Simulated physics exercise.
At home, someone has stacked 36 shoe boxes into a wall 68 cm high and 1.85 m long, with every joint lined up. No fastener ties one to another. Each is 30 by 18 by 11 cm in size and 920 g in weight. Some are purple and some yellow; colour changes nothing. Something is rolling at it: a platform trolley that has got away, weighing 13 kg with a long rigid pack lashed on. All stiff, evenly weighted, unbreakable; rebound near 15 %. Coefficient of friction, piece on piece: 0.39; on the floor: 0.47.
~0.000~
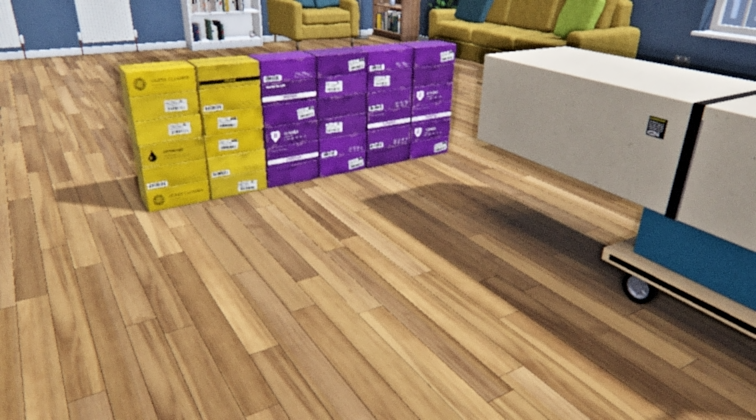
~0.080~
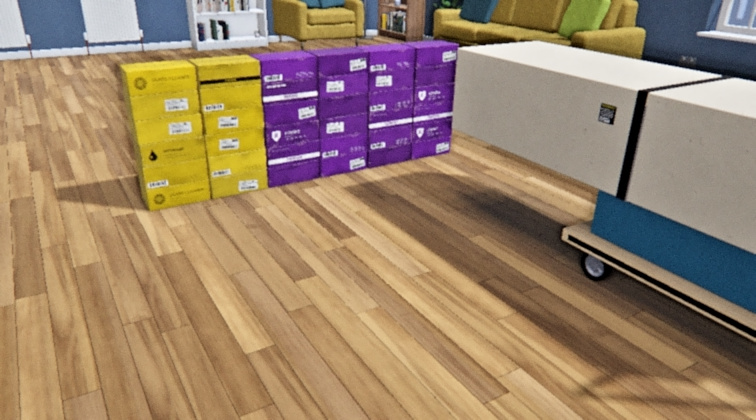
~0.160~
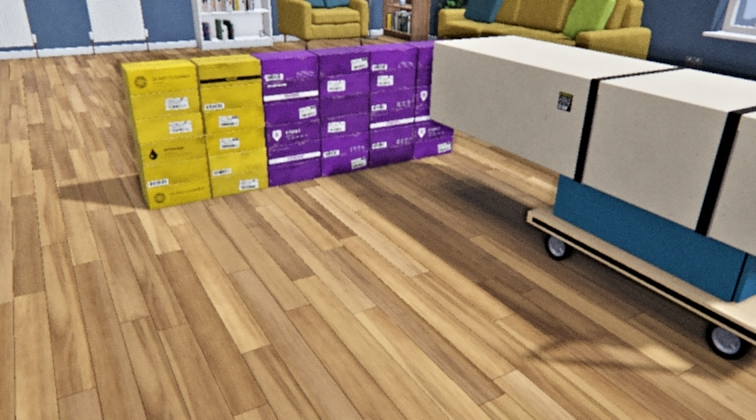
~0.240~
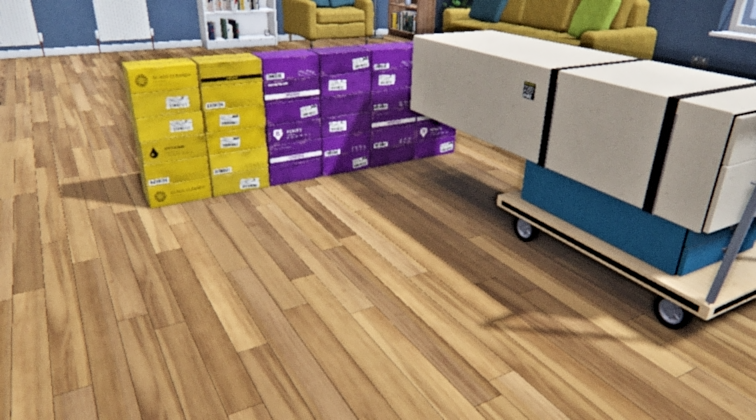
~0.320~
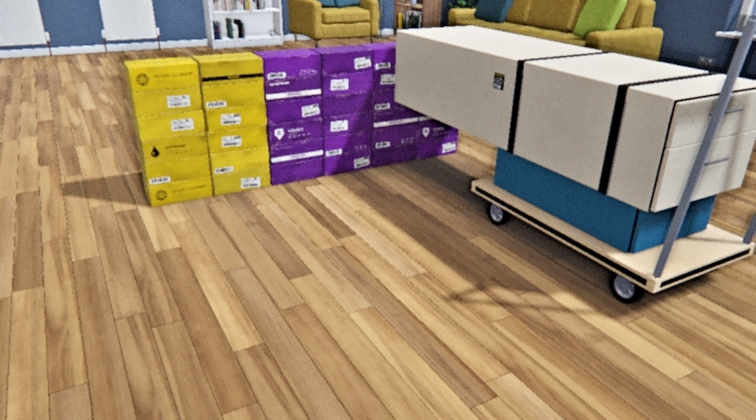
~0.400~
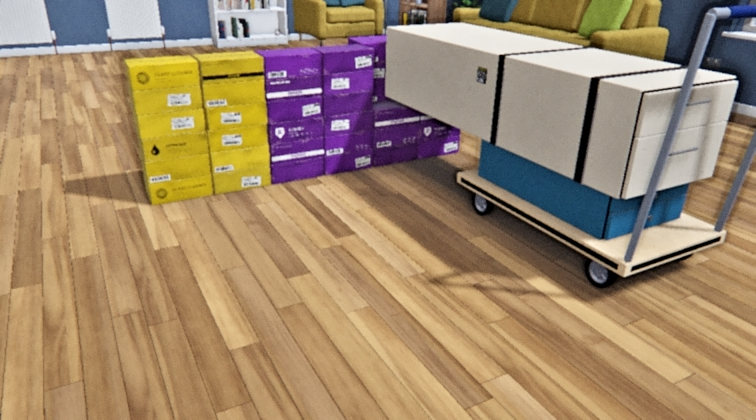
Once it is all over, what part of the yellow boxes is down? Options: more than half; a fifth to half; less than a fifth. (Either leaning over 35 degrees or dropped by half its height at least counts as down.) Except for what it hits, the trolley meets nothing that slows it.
Less than a fifth.
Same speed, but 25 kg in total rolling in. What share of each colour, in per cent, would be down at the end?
Yellow 0, purple 40 %.
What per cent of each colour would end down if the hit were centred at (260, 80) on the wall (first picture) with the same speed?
Down at the end: Yellow 40 percent, purple 20 percent.
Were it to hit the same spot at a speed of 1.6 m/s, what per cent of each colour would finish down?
You'd end up with yellow at 0 per cent down and purple at 40 per cent.
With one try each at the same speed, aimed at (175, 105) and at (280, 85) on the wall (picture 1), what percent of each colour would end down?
Down by colour - yellow: 80%, then 20%; purple: 0%, then 30%.
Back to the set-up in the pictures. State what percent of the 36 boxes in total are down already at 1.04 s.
15 per cent at that moment.
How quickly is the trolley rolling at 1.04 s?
Roughly 0.9 m/s.
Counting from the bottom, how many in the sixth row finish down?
It's 2 in that row.
After 0.62 s, load 47 cm past the wall's line, still rolling; none of the 12 yellow boxes down (6 of 36 in all colours); top yellow box unmoved; top purple box 26 cm lower.
After 1.04 s, load 99 cm past the wall's line, still rolling; none of the 12 yellow boxes down (6 of 36 in all colours); top yellow box unmoved; top purple box on its side.
At rest (2.7 s), load 1.05 m past the wall's line, still rolling; none of the 12 yellow boxes down (8 of 36 in all colours); top yellow box unmoved; top purple box upside down. That is 0 per cent. As the last picture would show them, middles, top yellow box near (229, 68), top purple box near (295, 107).
